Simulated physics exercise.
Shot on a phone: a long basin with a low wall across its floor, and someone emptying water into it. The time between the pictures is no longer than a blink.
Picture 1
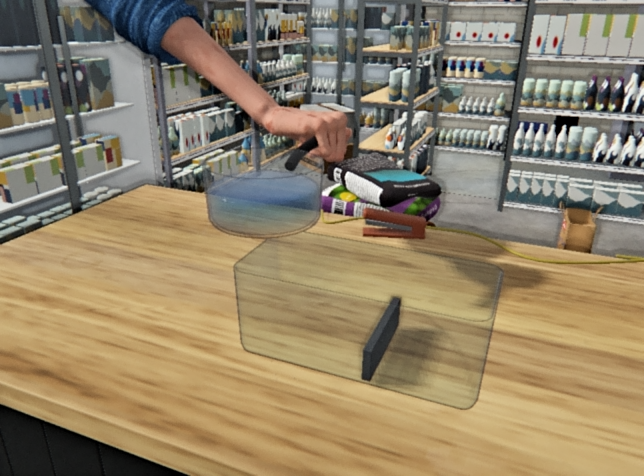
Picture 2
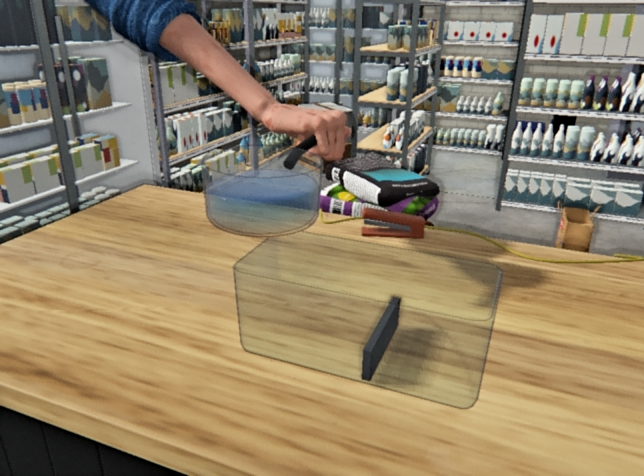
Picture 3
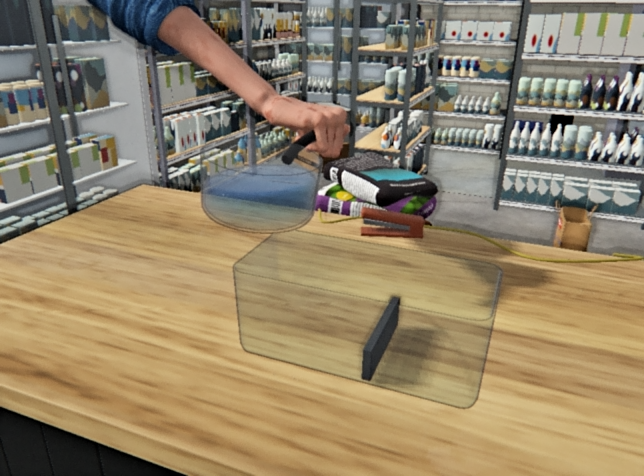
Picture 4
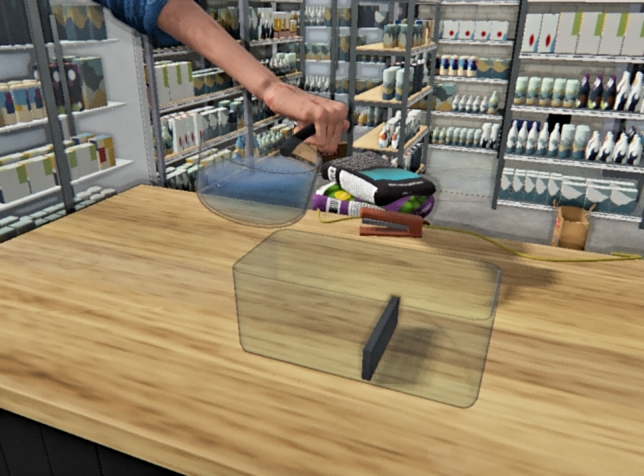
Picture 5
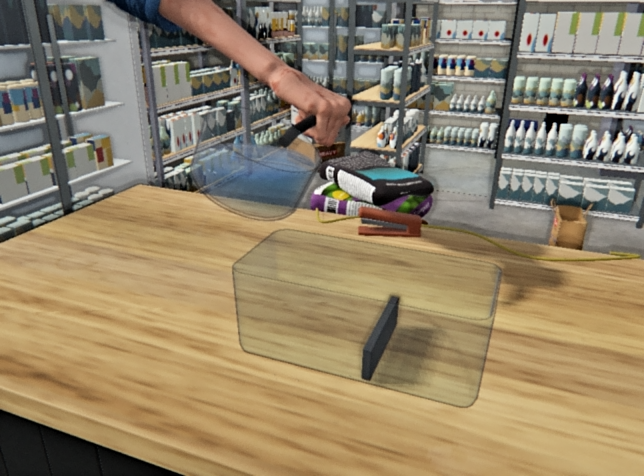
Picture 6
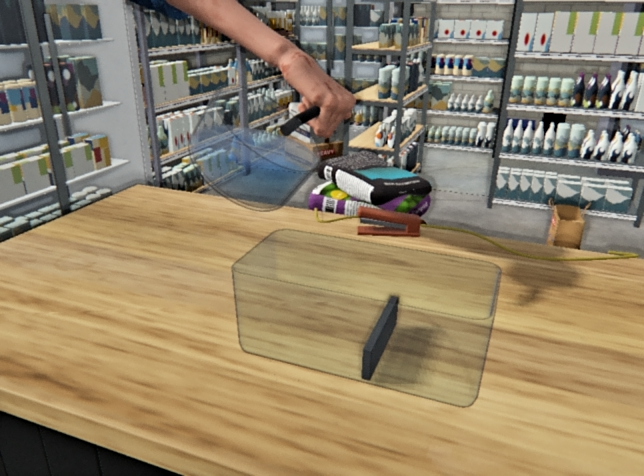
A see-through round container of bluish water hangs from a hand, its arm in a blue sleeve entering from the upper left, above a pale wooden counter viewed from slightly above in a shop lined with stocked shelves. Below sits a clear, yellowish basin with a low dark wall, bundled items and a reddish object behind it. The hand rises slightly, tilting the container progressively rightward, while the camera stays practically still.
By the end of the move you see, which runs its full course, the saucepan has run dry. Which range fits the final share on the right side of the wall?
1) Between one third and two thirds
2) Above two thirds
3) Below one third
Between one third and two thirds (1).
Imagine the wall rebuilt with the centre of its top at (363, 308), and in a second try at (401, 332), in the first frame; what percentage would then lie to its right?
The first one comes to 75 percent, while the second comes to 45 percent.
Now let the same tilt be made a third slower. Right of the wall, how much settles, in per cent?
About 65 in a hundred.
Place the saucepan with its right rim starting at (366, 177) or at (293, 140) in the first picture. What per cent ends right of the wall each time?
Roughly 60 per cent, then roughly 45 per cent.
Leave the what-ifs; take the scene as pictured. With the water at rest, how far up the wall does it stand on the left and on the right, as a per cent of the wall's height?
Once it settles, the left reaches around 20 and the right around 50.
A moment on, the saucepan is tipped on its side and 46 per cent is still to pour, 3 is left of the wall and 0 right of it.
Next, the saucepan is tipped right over and 5 per cent is still to pour, 6 is left of the wall and 71 right of it.
Then the saucepan is tipped right over and 1 per cent is still to pour, 19 is left of the wall and 50 right of it.
Later the saucepan is tipped right over and 1 per cent is still to pour, 31 is left of the wall and 57 right of it.
In the end 33 per cent lies left of the wall, 57 right of it and 10 outside.
